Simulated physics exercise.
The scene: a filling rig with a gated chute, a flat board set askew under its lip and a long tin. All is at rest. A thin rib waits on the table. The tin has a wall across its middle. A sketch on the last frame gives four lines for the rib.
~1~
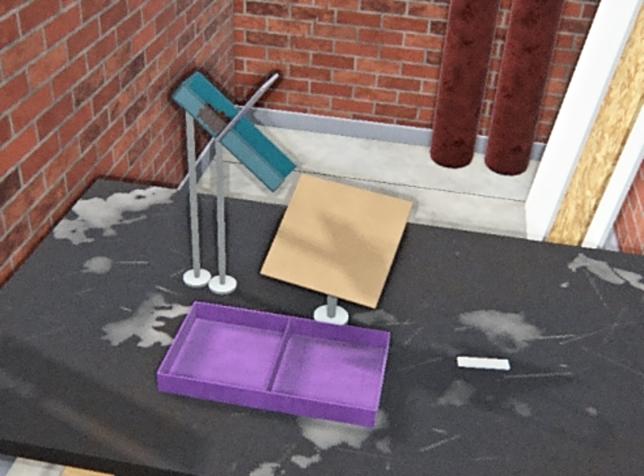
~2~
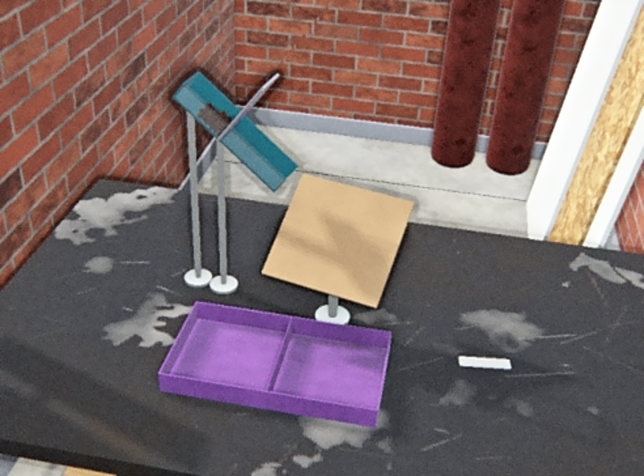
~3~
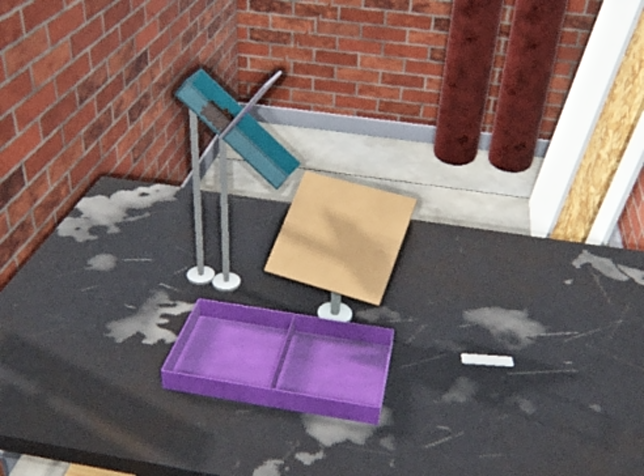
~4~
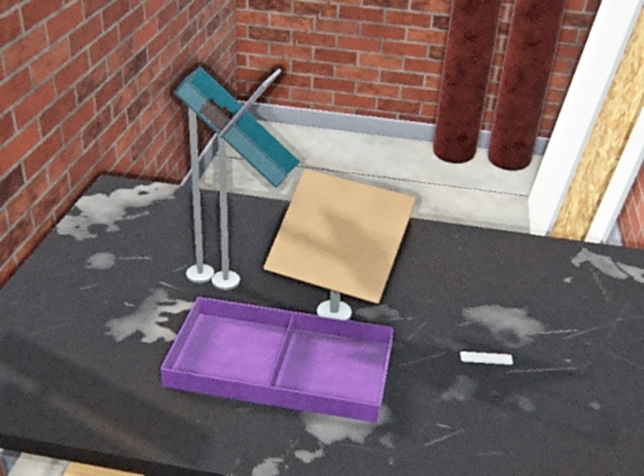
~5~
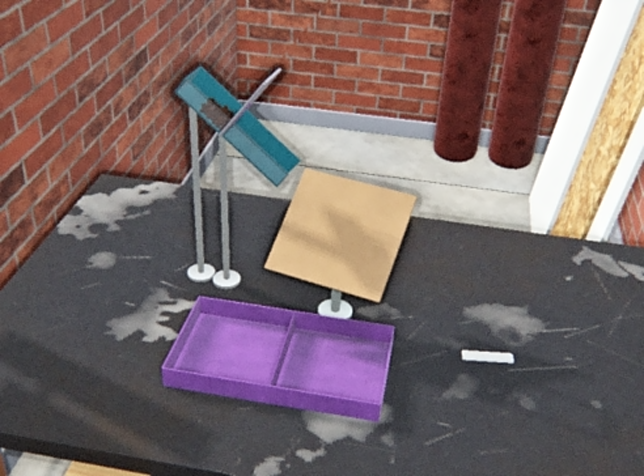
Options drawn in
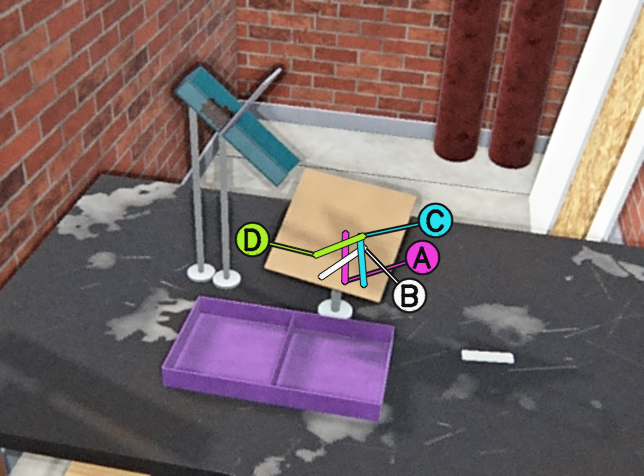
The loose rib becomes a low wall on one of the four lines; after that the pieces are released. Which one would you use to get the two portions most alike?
Best: B.
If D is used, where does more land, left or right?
Left.
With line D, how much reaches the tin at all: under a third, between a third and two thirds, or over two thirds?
It is over two thirds.
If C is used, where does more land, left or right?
Right.
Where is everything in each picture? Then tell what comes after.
The first picture shows load behind the gate at (219, 119), allspice berries; lip of the chute at (280, 185), sloping fairly steeply.
The second picture shows middle of the board at (338, 237), tilted fairly steeply; middle of its low edge at (318, 290); of its high edge at (357, 187).
The third picture shows front corners of the tin at (162, 370) and (380, 407); front end of its middle wall at (269, 389); gate still shut at (243, 114).
The fourth picture shows middle of the load at (222, 115); lip at (282, 181).
The fifth picture shows middle of the load at (222, 114); lip at (283, 180).
On the marked copy, line A from (345, 233) to (344, 281); line B from (363, 247) to (321, 276); line C from (360, 236) to (363, 284); line D from (363, 236) to (315, 255).
Choosing A, of what is caught, a small part in the left half, most in the right.
Choosing B, of what is caught, about two thirds in the left half, about a third in the right.
Choosing C, of what is caught, a small part in the left half, most in the right.
Choosing D, of what is caught, most in the left half, a small part in the right.
